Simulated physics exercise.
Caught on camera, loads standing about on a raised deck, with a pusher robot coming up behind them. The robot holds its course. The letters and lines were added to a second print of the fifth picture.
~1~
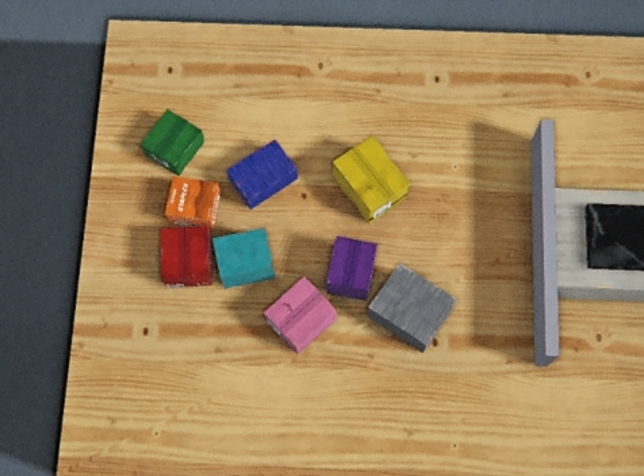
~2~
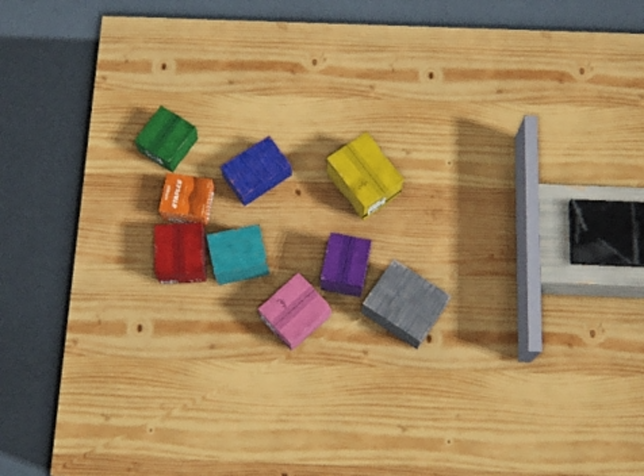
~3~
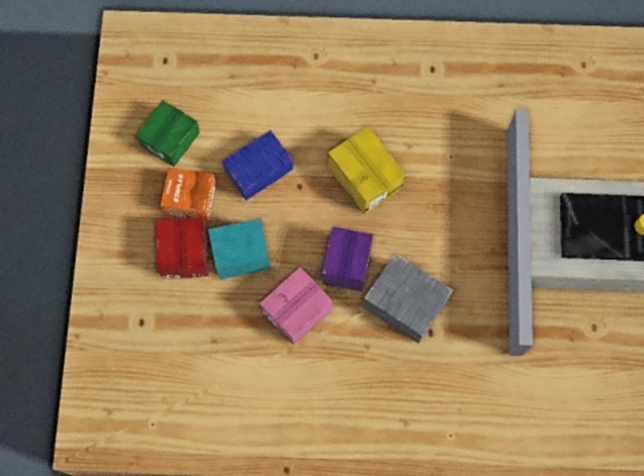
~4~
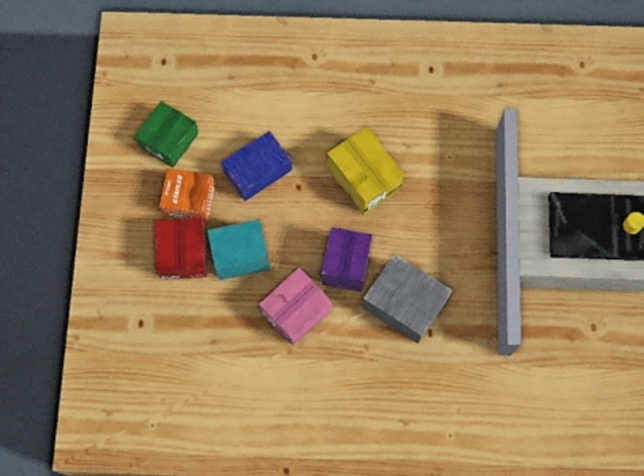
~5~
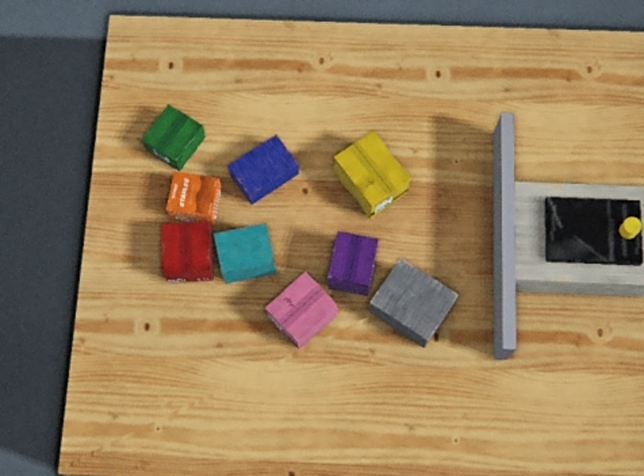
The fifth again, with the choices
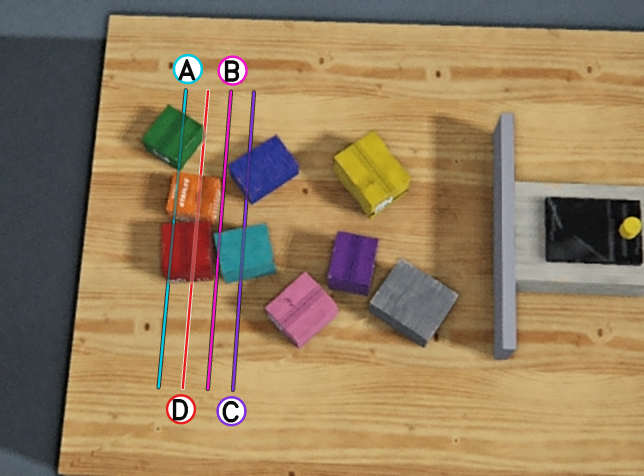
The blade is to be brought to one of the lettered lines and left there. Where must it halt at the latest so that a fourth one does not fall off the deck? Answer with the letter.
A.
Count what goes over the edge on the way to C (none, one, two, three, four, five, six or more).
The count is none.
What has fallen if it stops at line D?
The red box.
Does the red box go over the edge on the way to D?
By then, yes.
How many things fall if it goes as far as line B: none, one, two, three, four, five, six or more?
The count is none.
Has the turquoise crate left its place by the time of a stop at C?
Yes.
On the copy, A at (173, 232); B at (220, 234); C at (244, 235); D at (196, 233).
On A. First, robot (463, 225); grey crate (342, 320); pink parcel (283, 308).
Then, robot (342, 221); red box (133, 256); green parcel (157, 127).
Finally, robot (248, 218); red box over the edge; orange box over the edge; three fallen.
By contrast, B is within the limit but short; C is within the limit but short; D is within the limit but short.
